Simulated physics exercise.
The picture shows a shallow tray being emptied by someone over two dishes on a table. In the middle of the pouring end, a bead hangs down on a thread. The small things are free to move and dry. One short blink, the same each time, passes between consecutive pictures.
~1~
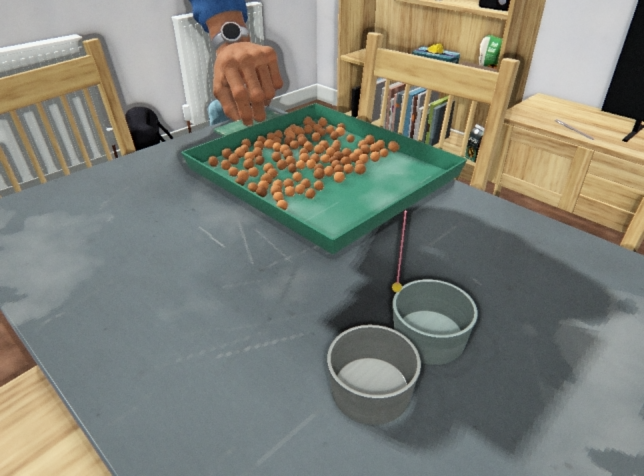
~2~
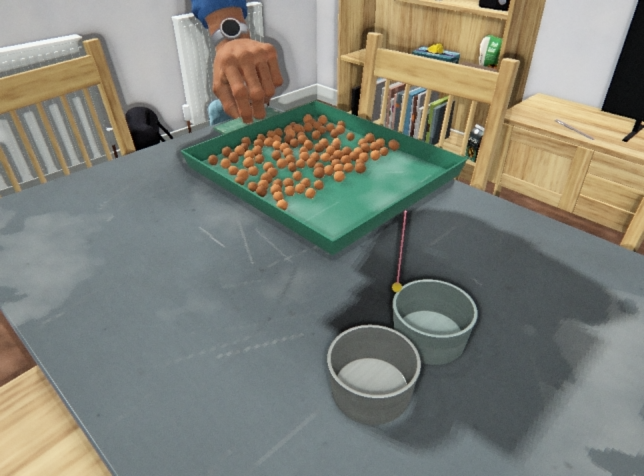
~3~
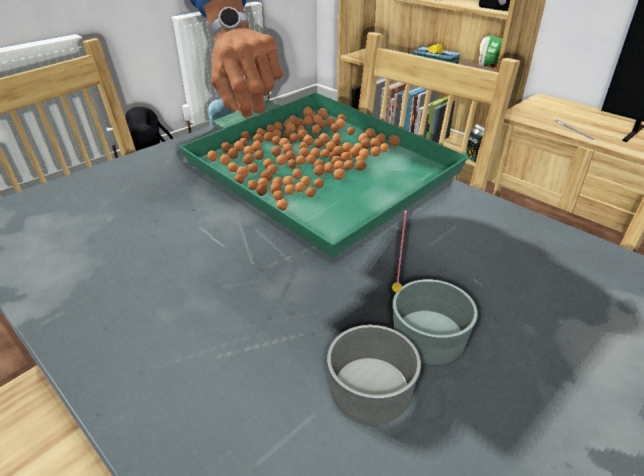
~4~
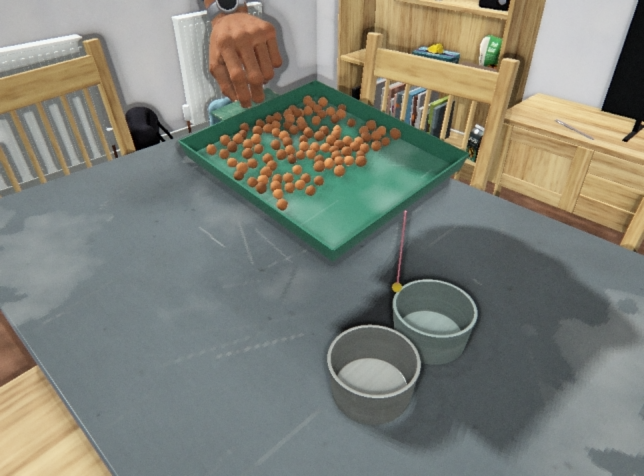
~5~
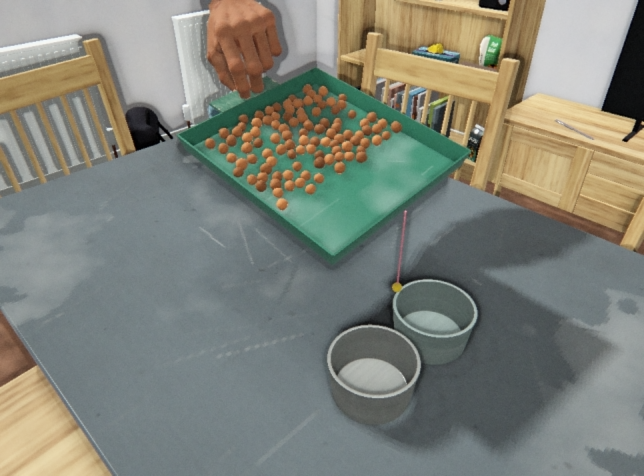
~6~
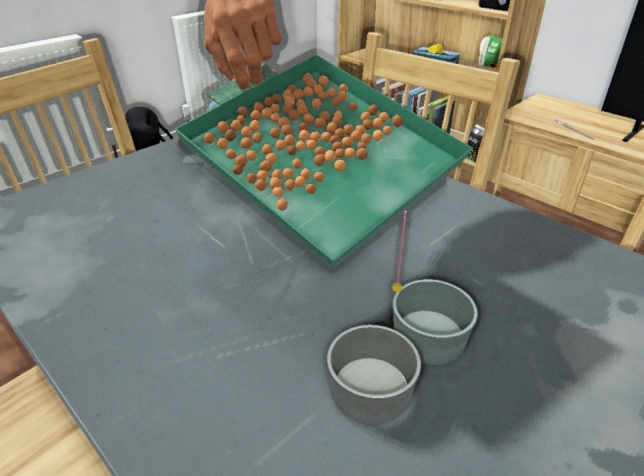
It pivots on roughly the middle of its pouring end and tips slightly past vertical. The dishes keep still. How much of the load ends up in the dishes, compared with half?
The dishes end up with less than half of it.
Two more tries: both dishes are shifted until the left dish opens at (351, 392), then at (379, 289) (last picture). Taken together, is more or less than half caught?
The first time it's lower than half, the second time lower than half.
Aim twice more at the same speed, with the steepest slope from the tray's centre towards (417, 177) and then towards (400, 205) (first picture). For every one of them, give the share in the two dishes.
About 10 and 50 percent.
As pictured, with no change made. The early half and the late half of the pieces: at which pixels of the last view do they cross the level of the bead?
Starting near (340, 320), moving on to near (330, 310).
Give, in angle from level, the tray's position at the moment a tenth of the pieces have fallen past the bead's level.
It is at around 70 degrees by then.
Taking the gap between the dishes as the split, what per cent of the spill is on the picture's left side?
That comes to about 100 per cent of the pieces.
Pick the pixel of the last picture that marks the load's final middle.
Resting centre, last frame: Roughly (334, 365).
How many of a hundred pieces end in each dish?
Per hundred pieces: Left dish roughly 30, right dish roughly 0.
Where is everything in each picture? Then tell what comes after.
In the first picture, corners of the pouring end at (333, 235) and (461, 159), level; middle of the load at (304, 153), hazelnuts; left dish at (407, 398); right dish at (466, 340); bead on its thread at (397, 287).
In the second picture, corners of the pouring end at (333, 236) and (462, 158), level; middle of the load at (304, 151).
In the third picture, corners of the pouring end at (333, 240) and (462, 156), tipped barely, lowest at the left corner; middle of the load at (304, 147).
In the fourth picture, corners of the pouring end at (333, 245) and (464, 153), tipped a little, lowest at the left corner; middle of the load at (303, 140).
In the fifth picture, corners of the pouring end at (333, 250) and (465, 151), tipped a little, lowest at the left corner; middle of the load at (303, 133).
In the sixth picture, corners of the pouring end at (333, 254) and (467, 148), tipped clearly, lowest at the left corner; middle of the load at (303, 127); left dish at (407, 398); right dish at (466, 340).
Soon after the last picture, tray tipped steeply; nearly all on the tray; a small part in the left dish; a stray few in the air.
A little later, tray tipped right over; about two thirds on the tray; about a quarter in the left dish; a small part outside both; a small part in the air.
Later still, tray tipped past a quarter turn; about a quarter in the left dish; most outside both.
At rest, tray tipped past a quarter turn; about a quarter in the left dish; none in the right dish; most outside both.
